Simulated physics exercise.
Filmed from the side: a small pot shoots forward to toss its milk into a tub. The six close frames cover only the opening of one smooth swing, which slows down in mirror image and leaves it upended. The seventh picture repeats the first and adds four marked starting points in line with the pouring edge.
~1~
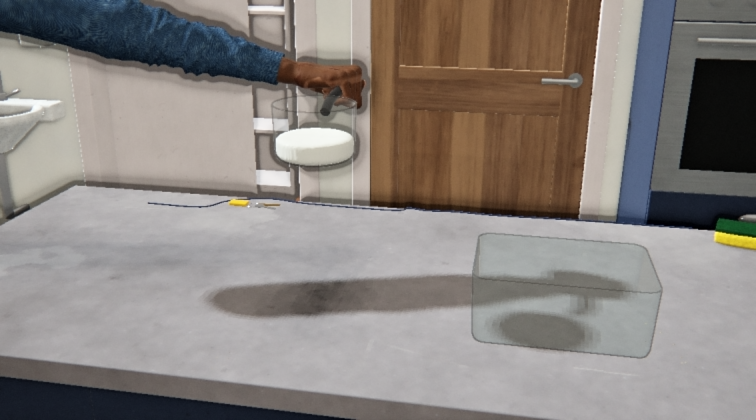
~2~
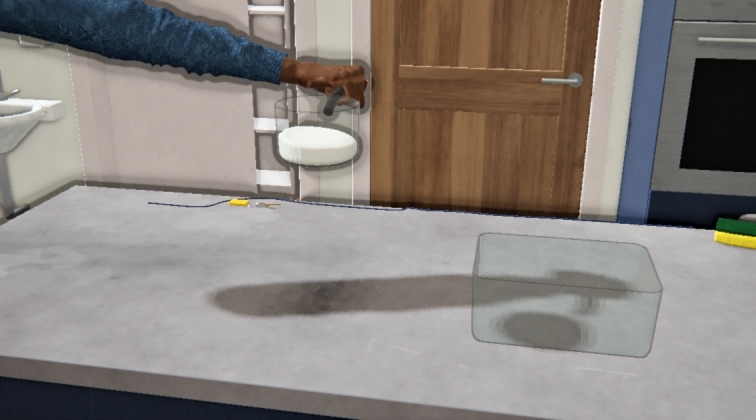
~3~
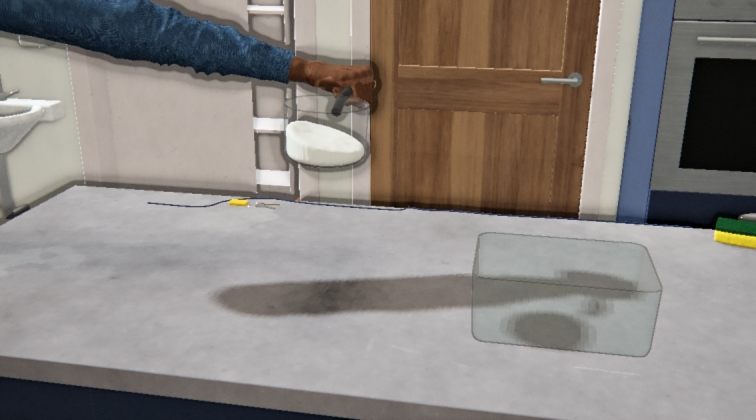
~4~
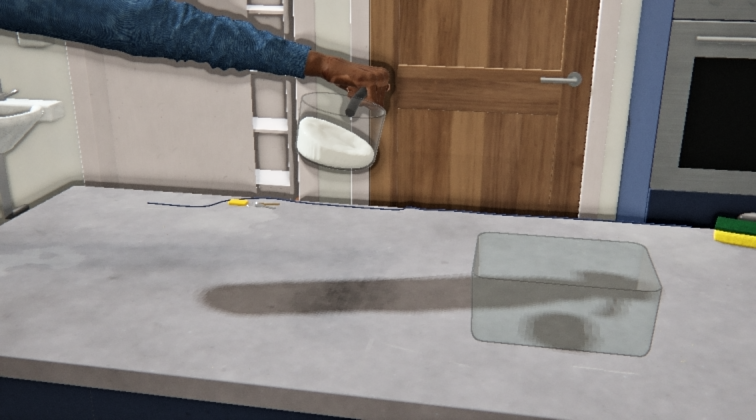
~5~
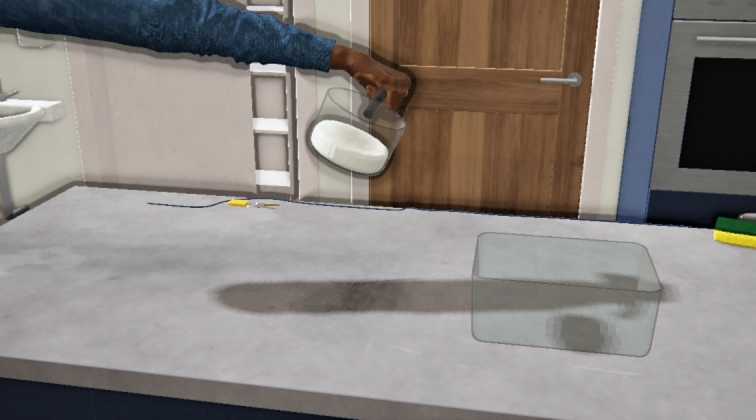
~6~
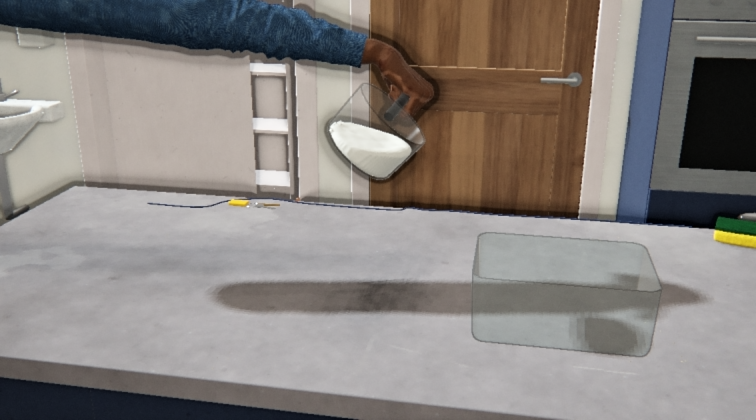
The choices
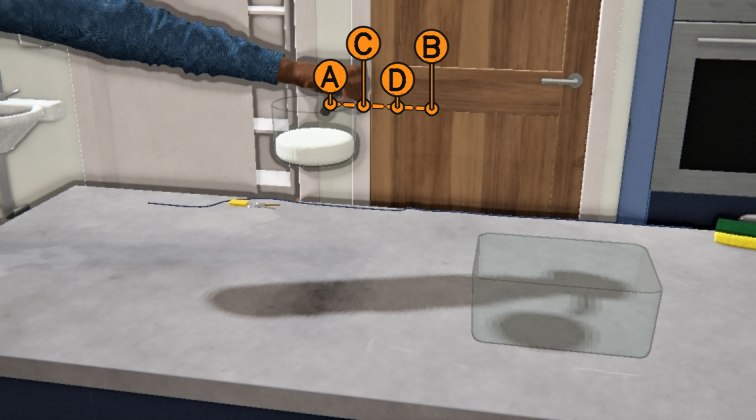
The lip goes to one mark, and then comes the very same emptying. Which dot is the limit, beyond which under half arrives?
I would pick dot A.
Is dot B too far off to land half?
No.
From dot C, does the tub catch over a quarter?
Yes, it does.
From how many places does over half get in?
All four.
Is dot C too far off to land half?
No.
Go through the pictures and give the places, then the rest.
Upright, lip at (353, 105); tub from (471, 338) to (650, 356); nothing has left yet.
Upright, lip at (357, 105); nothing has left yet.
Tipped about 2°, lip at (366, 106); nothing has left yet.
Tipped about 11°, lip at (383, 113); nothing has left yet.
Tipped about 24°, lip at (404, 126); nothing has left yet.
Tipped about 42°, lip at (423, 141); nothing has left yet.
On the marked copy, A at (330, 104); B at (431, 108); C at (363, 105); D at (397, 107).
With A, about 71 % lands in the tub, 18 % falls short and 11 % goes beside or beyond.
With B, about 90 % lands in the tub, 7 % falls short and 3 % goes beside or beyond.
With C, about 86 % lands in the tub, 3 % falls short and 11 % goes beside or beyond.
With D, about 80 % lands in the tub, 4 % falls short and 16 % goes beside or beyond.
